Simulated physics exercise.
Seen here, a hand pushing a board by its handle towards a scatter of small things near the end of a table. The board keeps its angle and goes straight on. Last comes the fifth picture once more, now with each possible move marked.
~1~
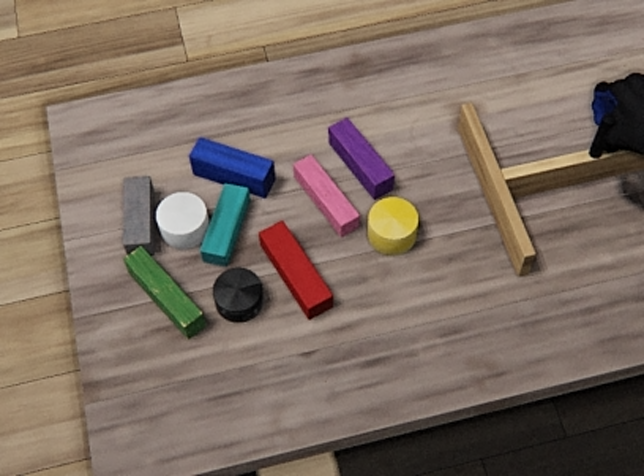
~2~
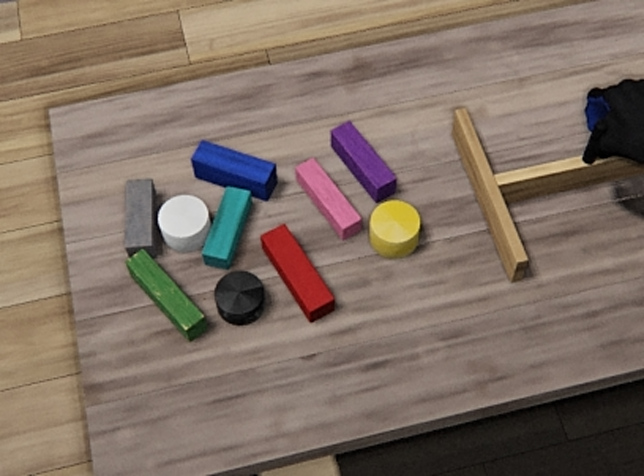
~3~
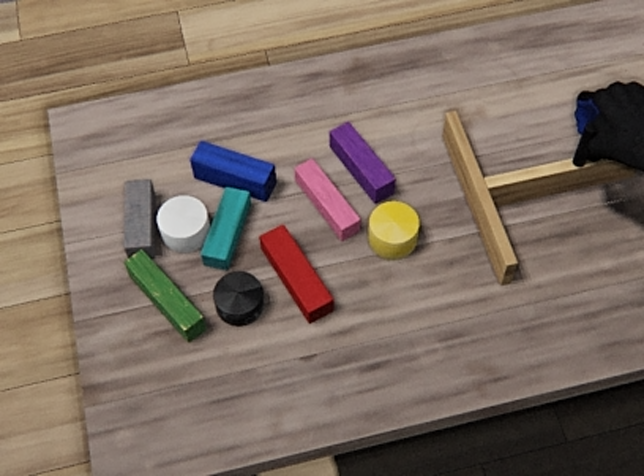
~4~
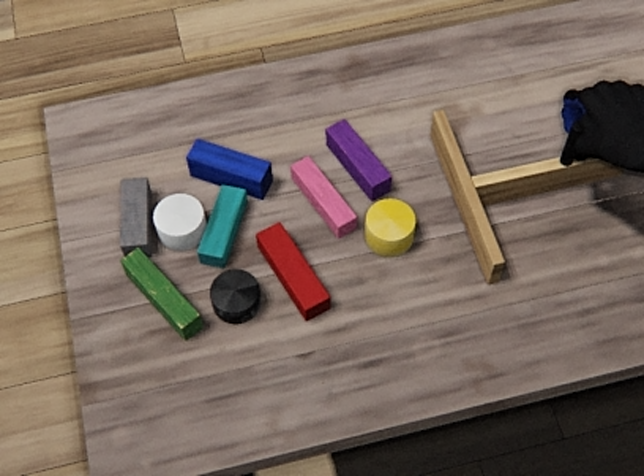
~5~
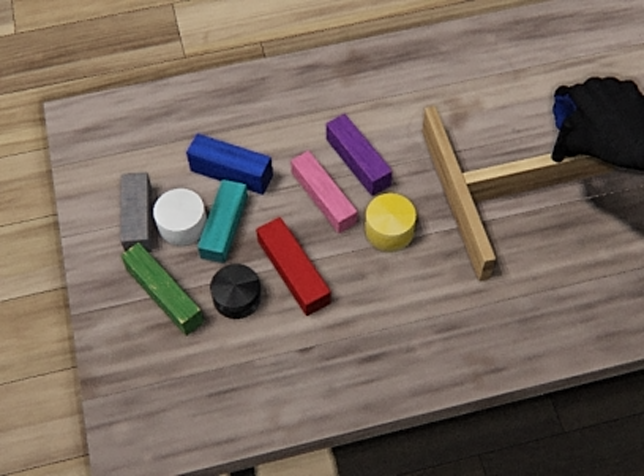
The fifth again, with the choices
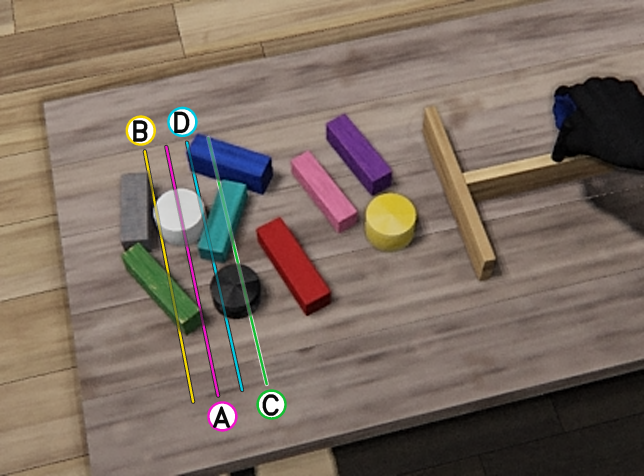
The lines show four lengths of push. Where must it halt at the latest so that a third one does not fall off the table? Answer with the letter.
No farther than B.
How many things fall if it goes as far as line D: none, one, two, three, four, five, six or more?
The count is none.
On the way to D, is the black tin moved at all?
By then, yes.
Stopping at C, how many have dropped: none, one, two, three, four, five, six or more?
In all, none.
On the marked copy, A at (190, 262); B at (167, 267); C at (235, 252); D at (212, 257).
With B. Early on, board (356, 202); purple bar (319, 162); yellow tin (331, 238).
Further on, board (251, 225); grey bar (111, 206); green bar (140, 300).
At the end, board (166, 244); grey bar over the edge; white tin over the edge; two fallen.
As for the rest, A is within the limit but short; C is within the limit but short; D is within the limit but short.
